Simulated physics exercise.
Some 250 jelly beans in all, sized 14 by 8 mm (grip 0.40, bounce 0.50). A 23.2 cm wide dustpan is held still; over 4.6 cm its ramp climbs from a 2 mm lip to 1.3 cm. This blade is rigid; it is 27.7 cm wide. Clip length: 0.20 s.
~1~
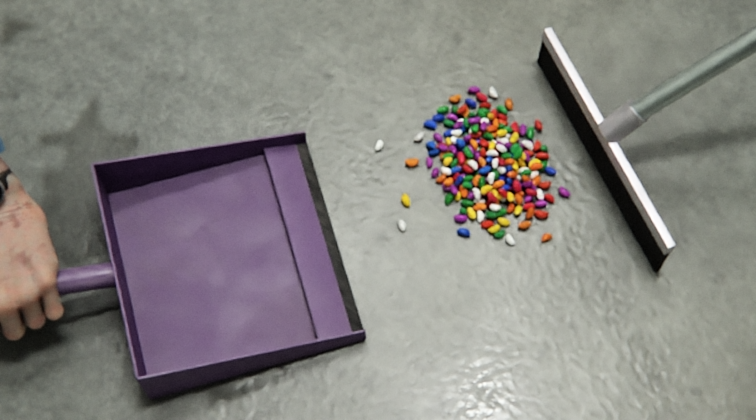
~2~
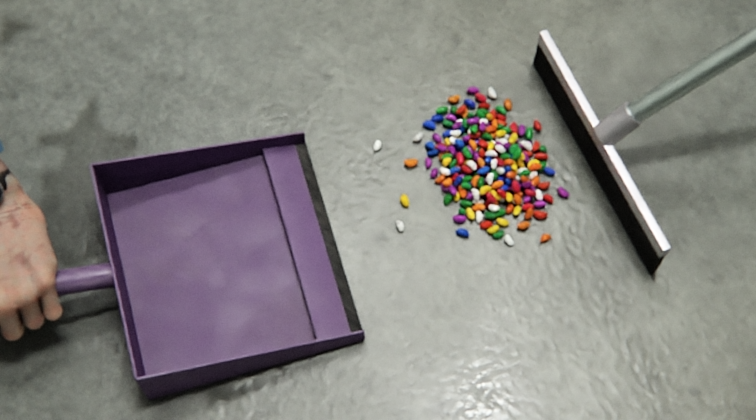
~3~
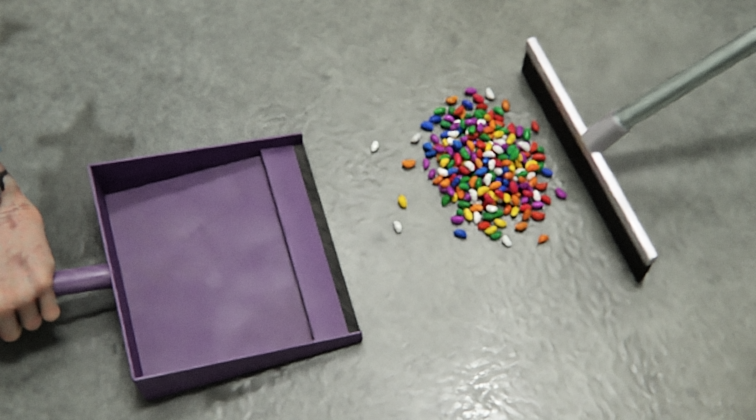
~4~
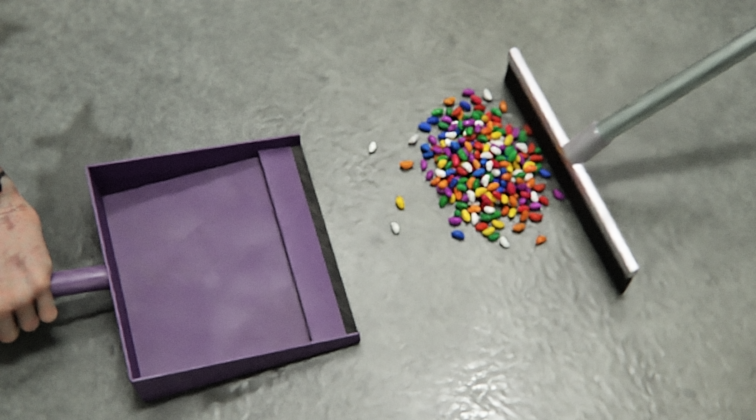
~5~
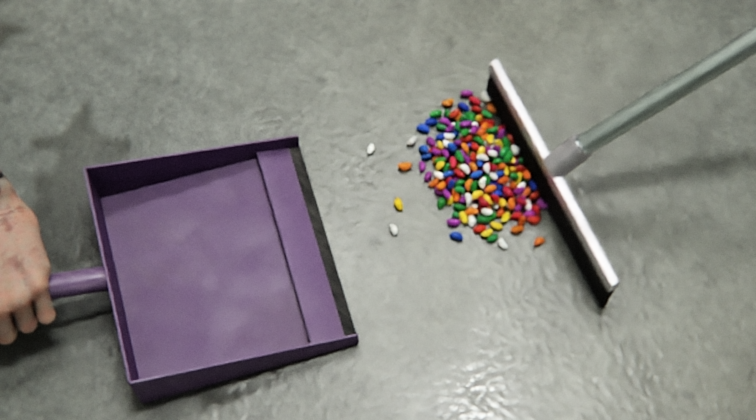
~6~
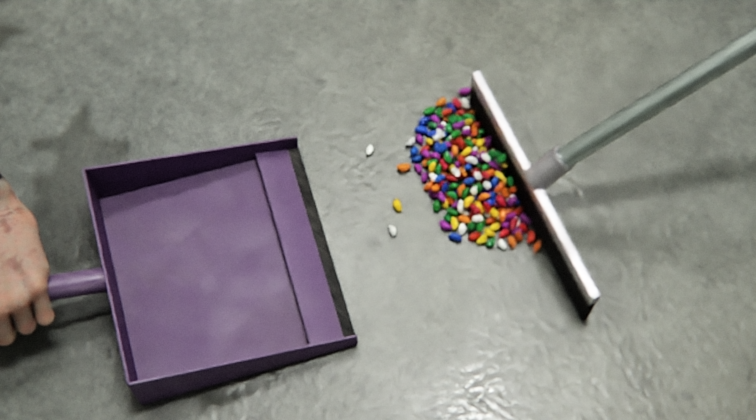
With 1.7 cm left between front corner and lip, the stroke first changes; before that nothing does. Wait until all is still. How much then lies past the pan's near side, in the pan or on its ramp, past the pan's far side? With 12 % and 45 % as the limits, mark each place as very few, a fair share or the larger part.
My call: Past the pan's near side: Very few; in the pan or on its ramp: A fair share; past the pan's far side: Very few.
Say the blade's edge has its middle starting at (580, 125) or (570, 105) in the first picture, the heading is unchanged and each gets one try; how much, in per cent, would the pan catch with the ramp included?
Some 40 and 40 per cent.
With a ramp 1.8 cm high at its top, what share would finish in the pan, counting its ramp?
Something like 35 per cent, ramp included.
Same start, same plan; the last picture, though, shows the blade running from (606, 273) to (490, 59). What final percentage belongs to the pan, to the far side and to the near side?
The pan gets 45, the far side 5 and the near side 0.
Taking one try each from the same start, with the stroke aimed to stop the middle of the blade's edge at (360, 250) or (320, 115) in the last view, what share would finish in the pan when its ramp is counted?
I'd expect around 45 percent, then around 15 percent.
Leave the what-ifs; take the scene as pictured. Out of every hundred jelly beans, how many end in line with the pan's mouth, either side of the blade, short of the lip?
Around 45 in a hundred.
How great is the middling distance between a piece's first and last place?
Some 20 cm.
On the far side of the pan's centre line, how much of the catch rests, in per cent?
Close to 40 %.
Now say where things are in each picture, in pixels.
In the first frame, blade from (667, 248) to (547, 37), moved 0.0 cm, 0 of the pieces shifted so far; middle of the pieces at (491, 159); pan at (214, 269).
In the second frame, blade from (663, 251) to (543, 40), moved 0.5 cm, 0 of the pieces shifted so far; middle of the pieces at (490, 159).
In the third frame, blade from (650, 259) to (531, 46), moved 1.8 cm, 0 of the pieces shifted so far; middle of the pieces at (487, 160).
In the fourth frame, blade from (631, 271) to (513, 57), moved 3.9 cm, 1 of the pieces shifted so far; middle of the pieces at (485, 161).
In the fifth frame, blade from (612, 285) to (494, 69), moved 6.2 cm, 81 of the pieces shifted so far; middle of the pieces at (479, 163).
In the sixth frame, blade from (592, 299) to (476, 80), moved 8.5 cm, 235 of the pieces shifted so far; middle of the pieces at (468, 167); pan at (205, 274).
Then, 0.17 s after the last picture, middle of the blade 12 cm from the lip; 0 % over the lip, far side 5 %, near side 0 %.
Then, 0.29 s after the last picture, middle of the blade 6 cm from the lip; 5 % over the lip, far side 5 %, near side 0 %.
Then, 0.53 s after the last picture, middle of the blade 3 cm from the lip; 40 % over the lip, far side 10 %, near side 5 %.
In the end, near side 5 %, pan 40 %, far side 10 %, in front of the lip or behind the blade 45 %.
